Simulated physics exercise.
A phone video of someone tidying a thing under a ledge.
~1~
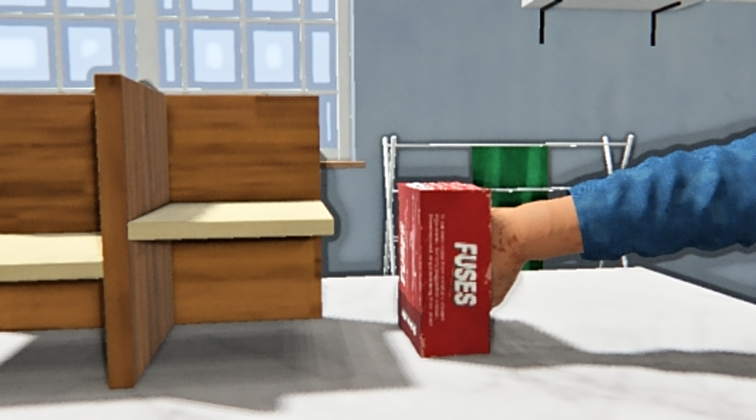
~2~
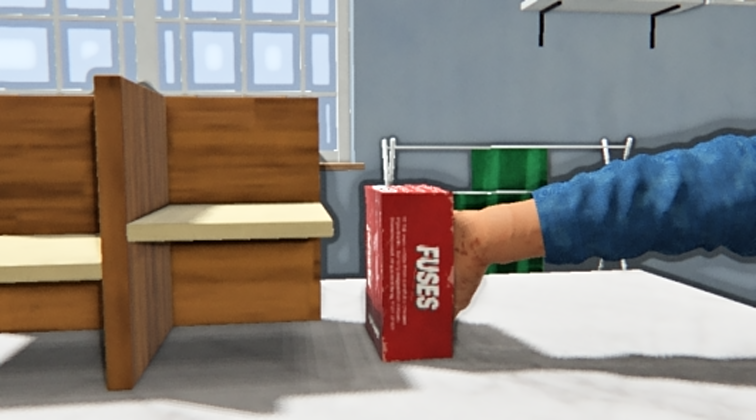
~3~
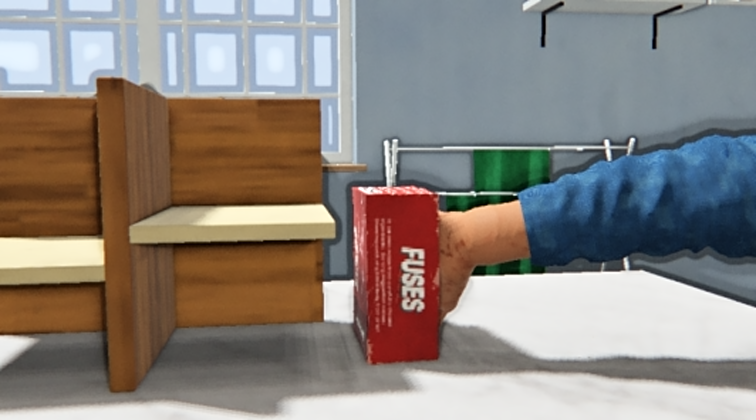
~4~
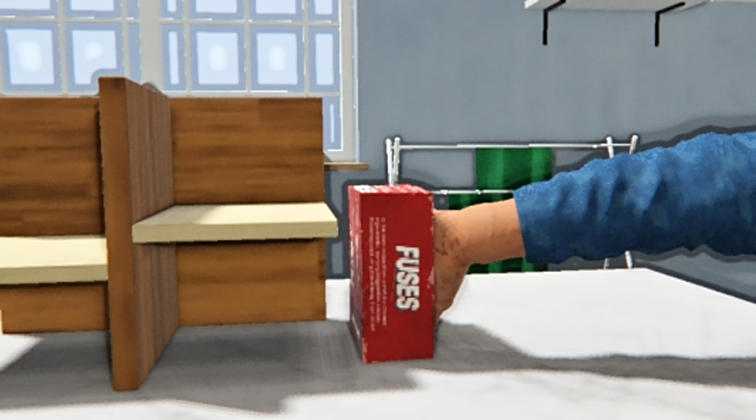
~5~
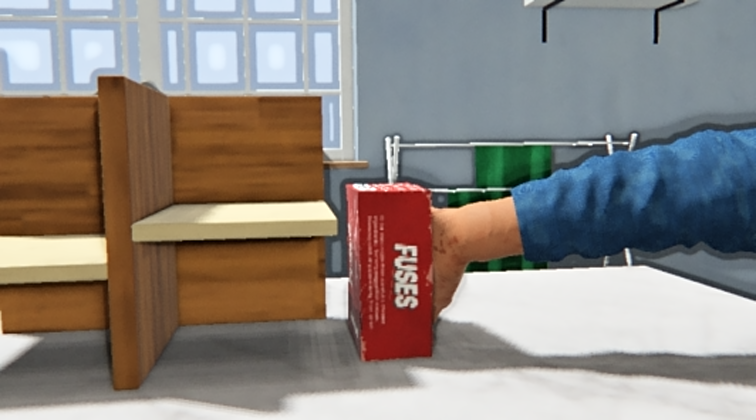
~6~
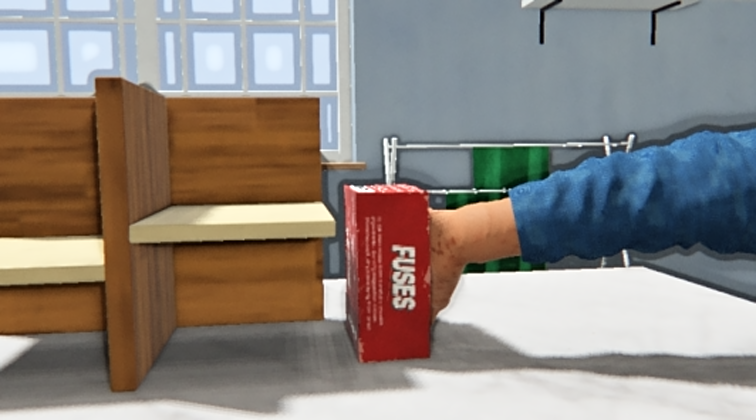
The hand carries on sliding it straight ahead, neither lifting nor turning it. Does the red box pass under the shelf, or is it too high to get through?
Chances are it snags.
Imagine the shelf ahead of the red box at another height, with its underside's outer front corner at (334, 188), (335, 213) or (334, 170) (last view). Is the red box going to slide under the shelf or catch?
The red box: Passes beneath; hits the shelf; passes beneath.
Then, 0.22 s on from there, red box sliding up to the opening near (372, 267).
Then, 0.44 s on from there, red box stopped at the opening near (363, 267).
In the end, the red box stops at the shelf, near (363, 267).
